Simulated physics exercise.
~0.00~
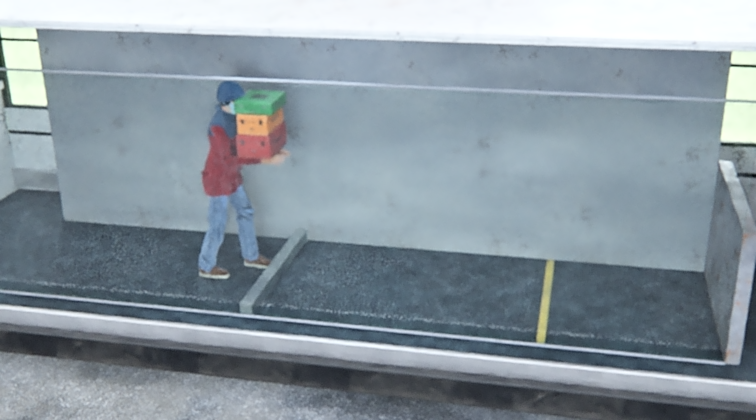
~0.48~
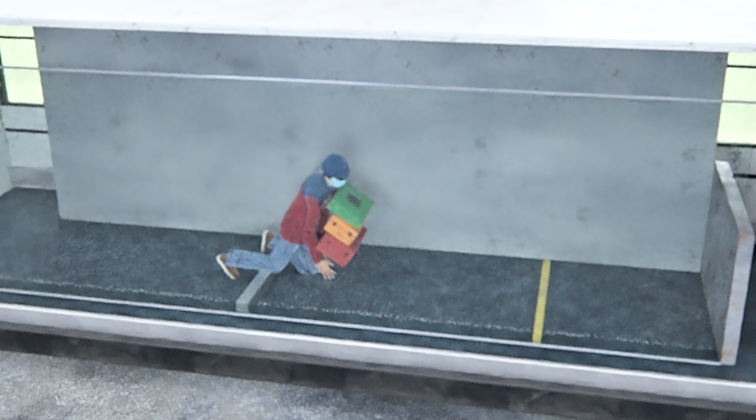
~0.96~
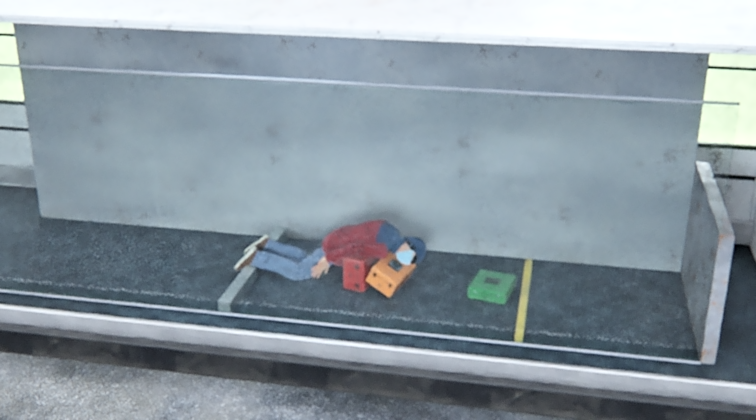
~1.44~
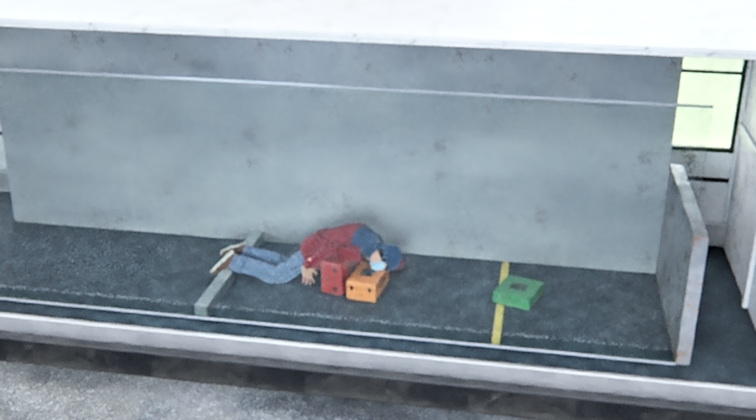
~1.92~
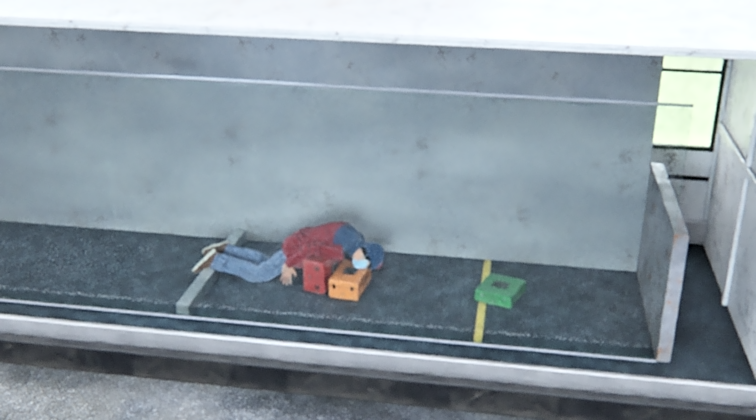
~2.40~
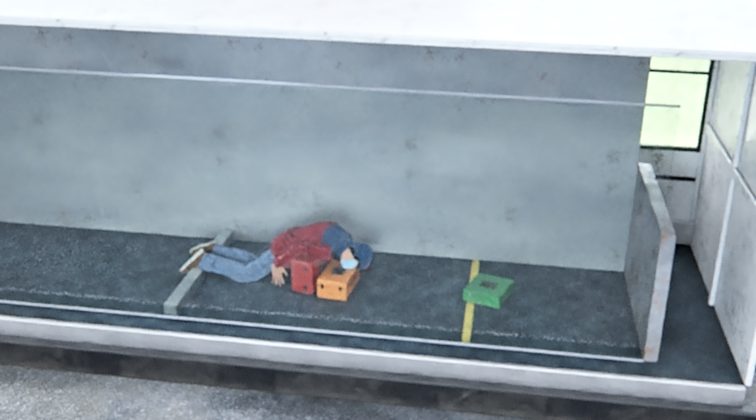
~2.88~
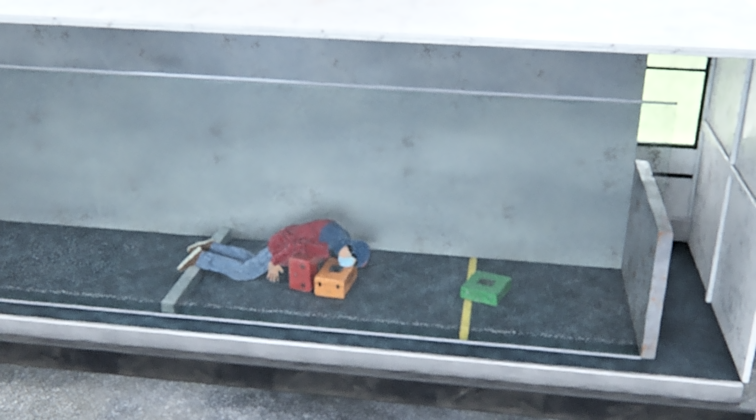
A person carrying three boxes trips and falls, only the green one crossing the yellow line.
